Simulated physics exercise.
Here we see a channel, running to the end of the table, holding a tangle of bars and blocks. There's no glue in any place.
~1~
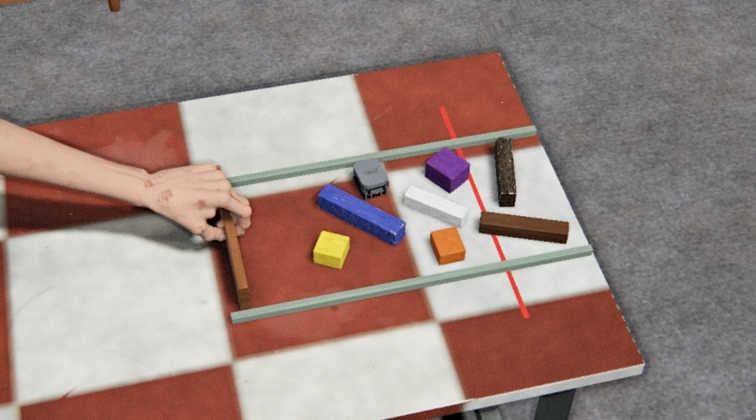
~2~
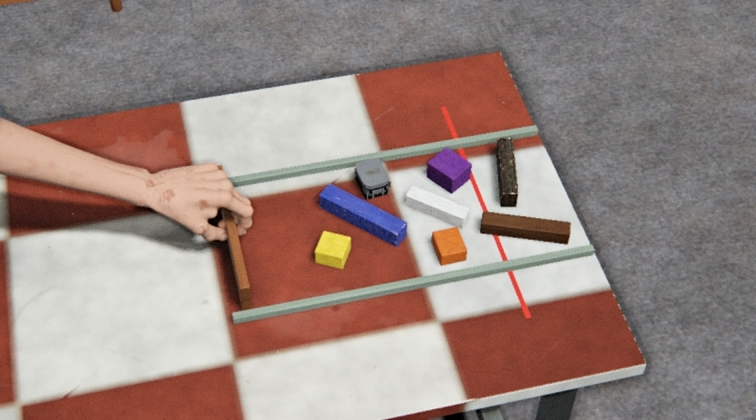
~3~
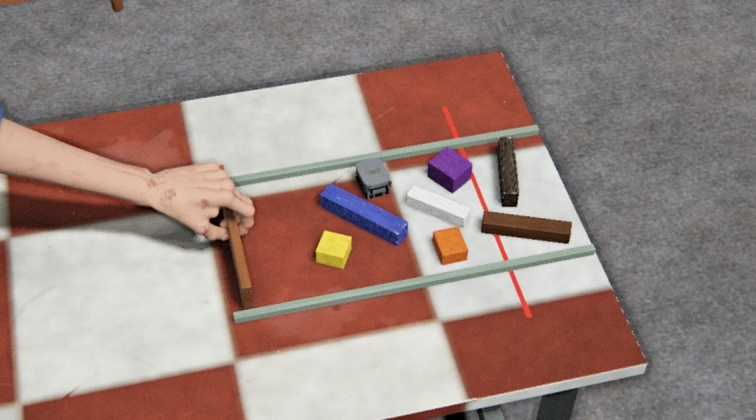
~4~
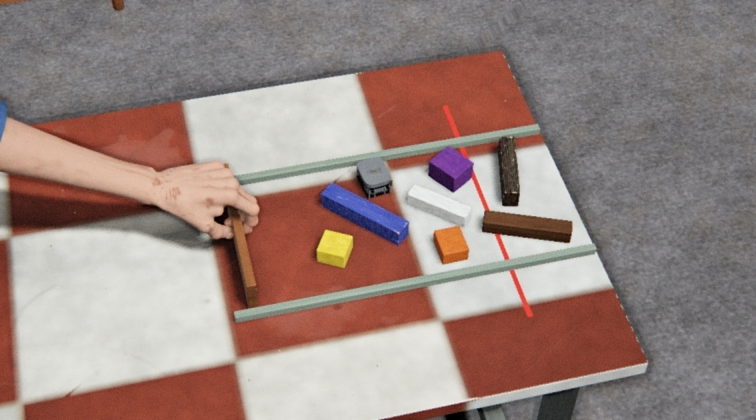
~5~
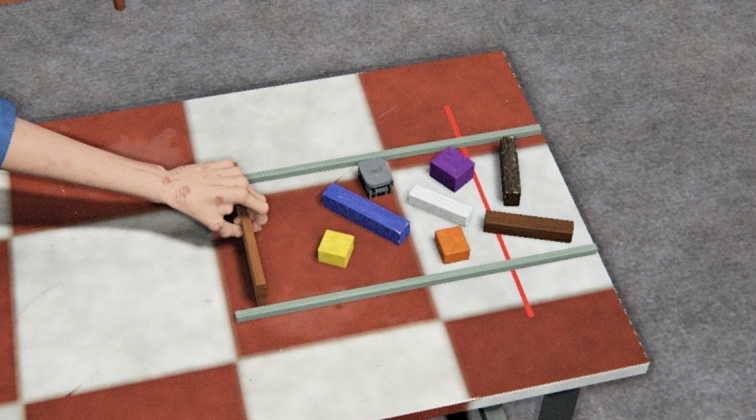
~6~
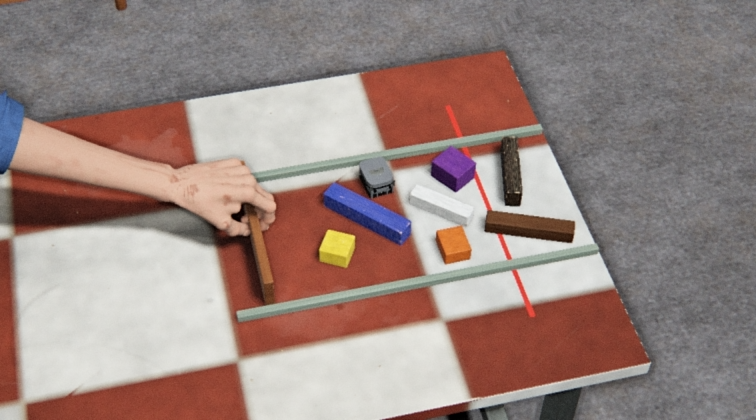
In the video, a hand grips a wooden board at the left of a channel on a checkered table and slides it slightly right, while the colored bars and blocks ahead of it, around a red line, stay essentially still.
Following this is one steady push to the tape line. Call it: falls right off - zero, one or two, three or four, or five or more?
Call: Zero.
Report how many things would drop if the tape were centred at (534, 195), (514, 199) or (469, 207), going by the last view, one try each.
Result per try: 4; 2; 0.
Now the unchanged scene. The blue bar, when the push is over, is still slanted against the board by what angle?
It measures close to 25 degrees.
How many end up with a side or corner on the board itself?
4.
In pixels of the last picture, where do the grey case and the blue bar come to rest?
They come to rest around (484, 148) and (513, 187).
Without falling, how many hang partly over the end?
That comes to 2 of them.
Soon after, none off yet; black bar at rest near (511, 171); brown stick at rest near (530, 226); purple block at rest near (453, 169).
Then, none off yet; black bar at rest near (511, 171); brown stick at rest near (532, 227); purple block moving near (462, 168).
At rest, the number that fall off is zero.
